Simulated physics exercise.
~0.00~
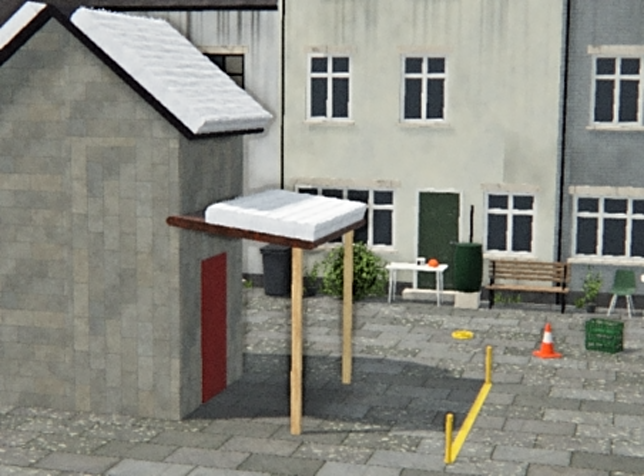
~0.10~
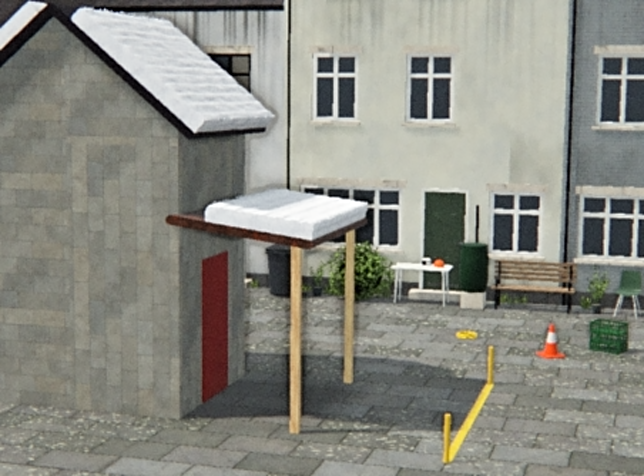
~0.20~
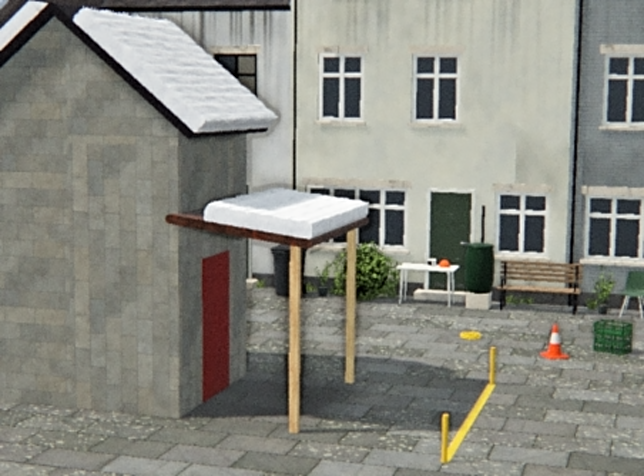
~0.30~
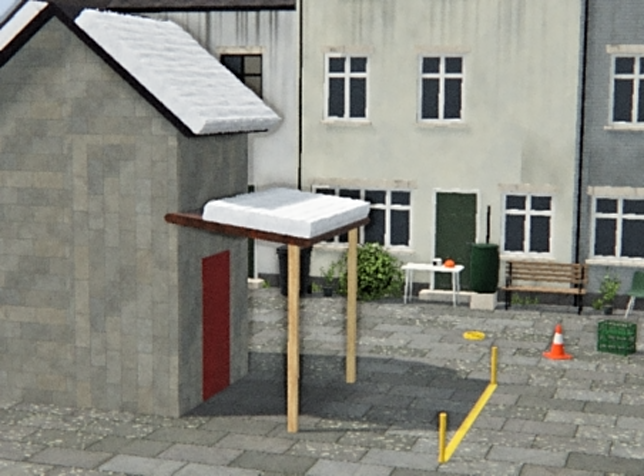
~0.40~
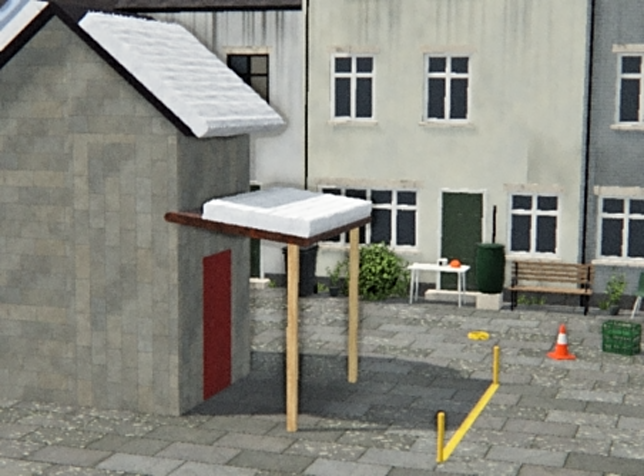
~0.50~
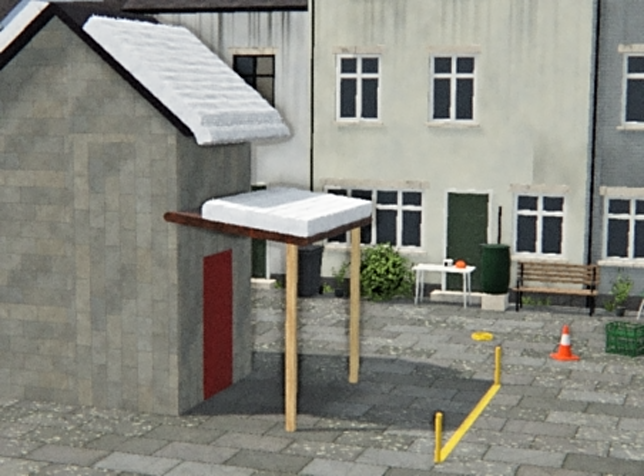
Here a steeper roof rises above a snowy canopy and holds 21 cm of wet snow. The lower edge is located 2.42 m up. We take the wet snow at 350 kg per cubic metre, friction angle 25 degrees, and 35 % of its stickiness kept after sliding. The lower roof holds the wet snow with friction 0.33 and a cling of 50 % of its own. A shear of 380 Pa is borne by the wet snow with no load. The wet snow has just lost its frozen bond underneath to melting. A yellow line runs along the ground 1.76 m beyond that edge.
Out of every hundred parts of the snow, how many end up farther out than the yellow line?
Around 1 in every hundred.
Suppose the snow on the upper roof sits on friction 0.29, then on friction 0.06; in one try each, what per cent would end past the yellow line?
Respectively 20 percent and 30 percent.
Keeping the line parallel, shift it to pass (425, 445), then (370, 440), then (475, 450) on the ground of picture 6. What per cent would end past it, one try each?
Respectively 4, 16 and 0 percent would end past it.
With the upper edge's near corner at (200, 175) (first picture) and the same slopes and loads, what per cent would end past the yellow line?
I'd put it at close to 0 percent.
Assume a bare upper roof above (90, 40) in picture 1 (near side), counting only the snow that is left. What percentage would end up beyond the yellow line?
Result: Approx. 0 % past the line.
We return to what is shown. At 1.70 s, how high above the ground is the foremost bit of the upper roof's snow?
Height: Approx. 2.6 m.
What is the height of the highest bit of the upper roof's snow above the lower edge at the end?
Roughly 0.5 m.
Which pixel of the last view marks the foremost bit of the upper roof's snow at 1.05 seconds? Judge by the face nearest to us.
Look roughly at (249, 205).
After 1.05 s, none is below the lower edge and 0 % is past the line.
After 1.70 s, none is below the lower edge and 0 % is past the line.
After 2.35 s, 21 % is below the lower edge and 0 % is past the line.
After 3.00 s, 33 % is below the lower edge and 1 % is past the line.
After 4.00 s, at the end, 34 % is below the lower edge and 1 % is past the line.
